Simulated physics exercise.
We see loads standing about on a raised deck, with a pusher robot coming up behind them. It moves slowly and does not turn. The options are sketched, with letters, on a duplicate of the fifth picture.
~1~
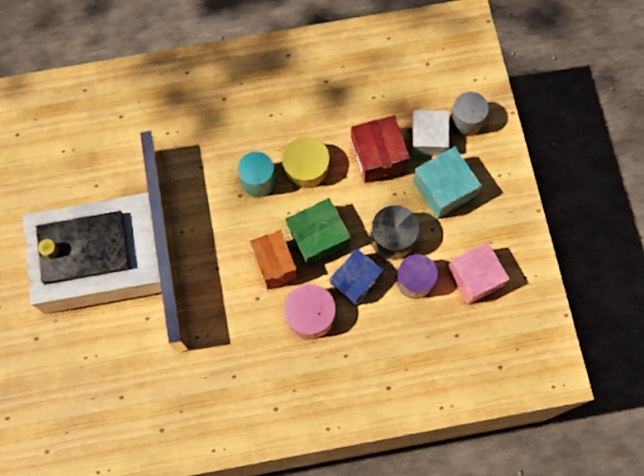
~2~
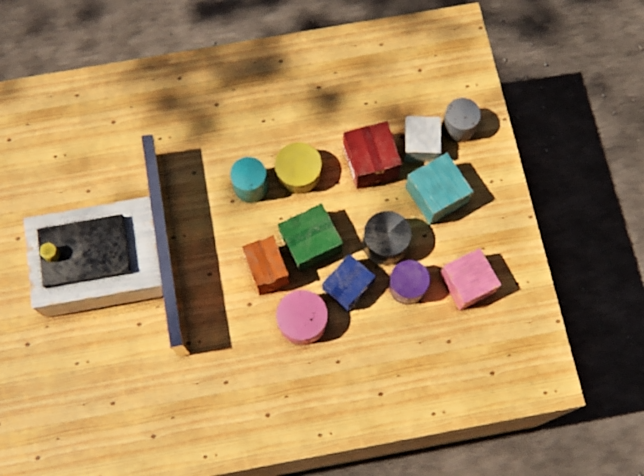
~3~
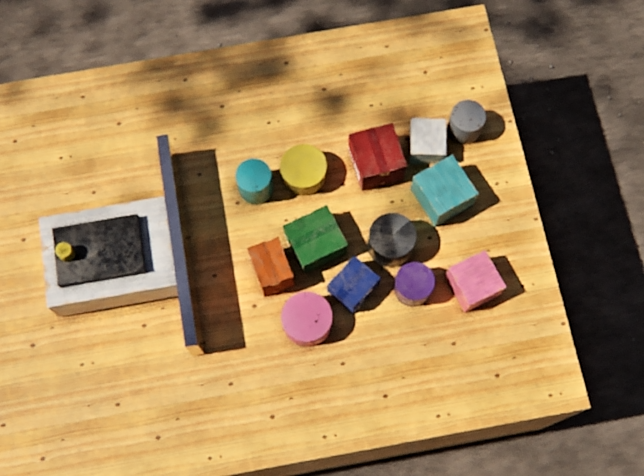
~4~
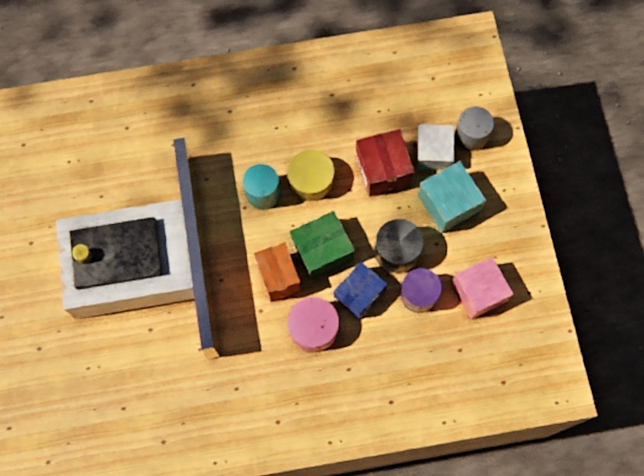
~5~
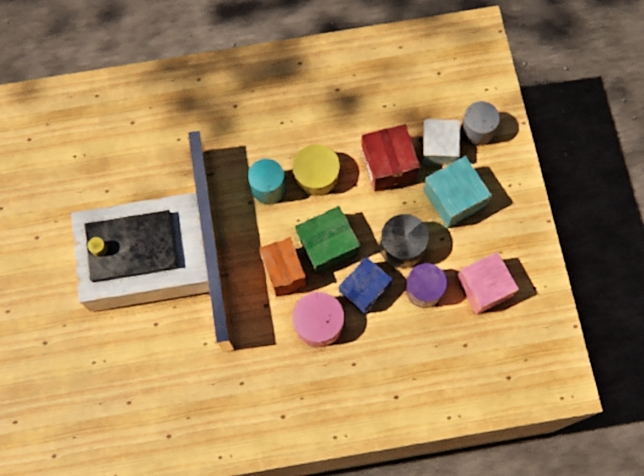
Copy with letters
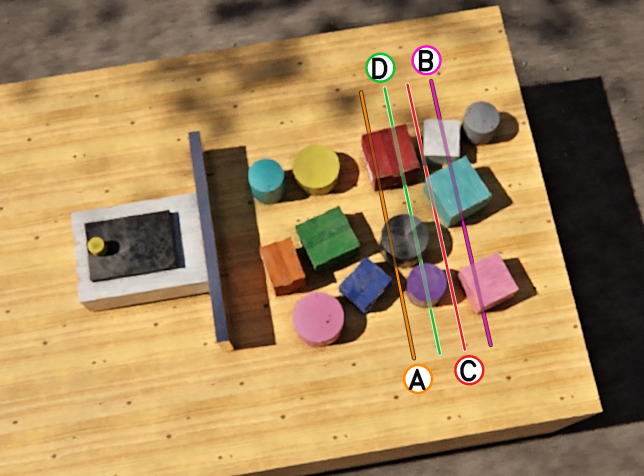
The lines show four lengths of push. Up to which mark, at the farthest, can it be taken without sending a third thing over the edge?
The farthest such stop is C.
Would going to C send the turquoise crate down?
By then, no.
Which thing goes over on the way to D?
It is the grey canister.
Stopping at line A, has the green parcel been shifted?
Yes.
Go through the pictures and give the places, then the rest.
In the first picture, grey canister (469, 114); blue parcel (356, 277); white crate (430, 134).
In the second picture, robot (90, 249); purple pail (409, 283).
In the third picture, robot (105, 249); turquoise canister (255, 182).
In the fourth picture, robot (122, 251); turquoise crate (451, 198).
In the fifth picture, robot (137, 244); black canister (404, 242); yellow pail (316, 171); green parcel (328, 240).
On the copy, A at (386, 219); B at (460, 207); C at (435, 211); D at (411, 215).
On C. First, robot (220, 231); pink canister (337, 317); black canister (411, 241).
Then, robot (304, 217); grey canister (515, 123); white crate (477, 132).
Finally, robot (365, 207); grey canister over the edge; white crate over the edge; two fallen.
By contrast, A is within the limit but short; B drops four; D is within the limit but short.
